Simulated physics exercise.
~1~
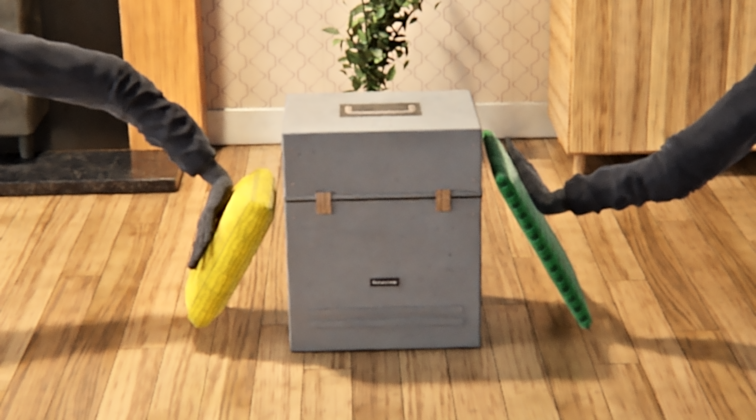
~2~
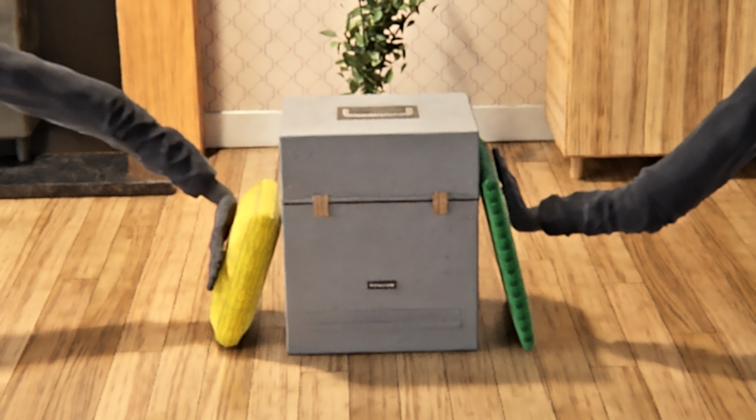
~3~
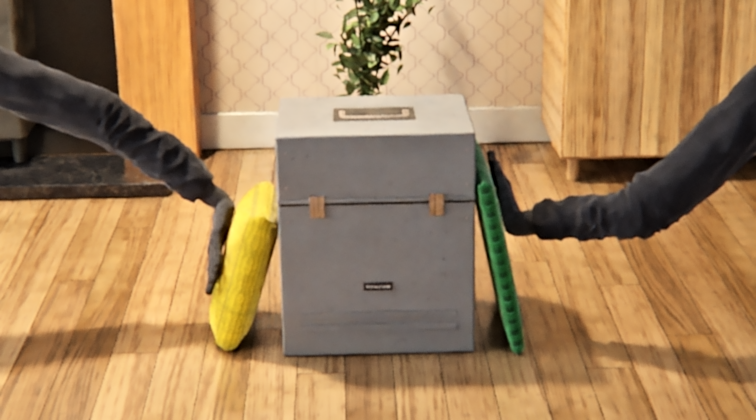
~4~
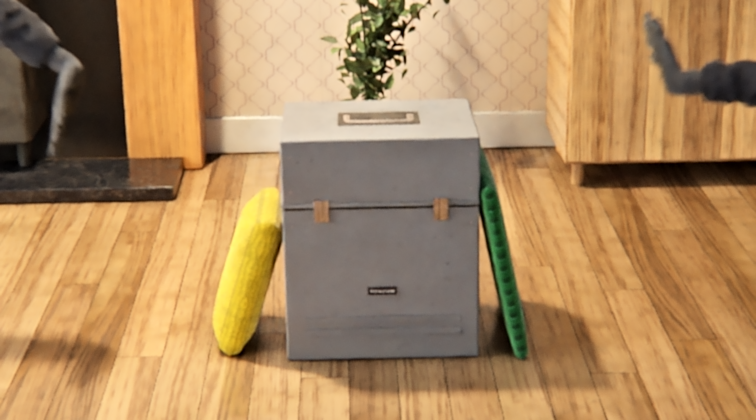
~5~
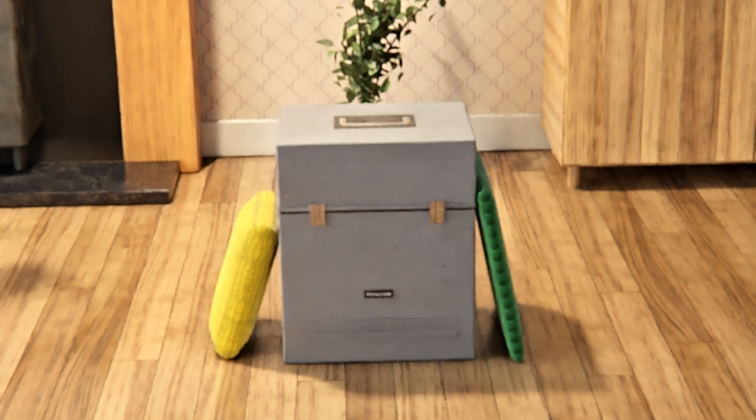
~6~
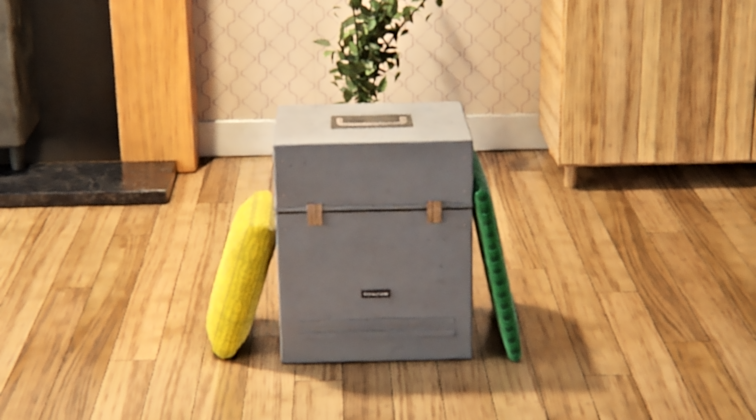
On a wooden floor, two hands lean yellow and green pads against a grey chest, then withdraw.
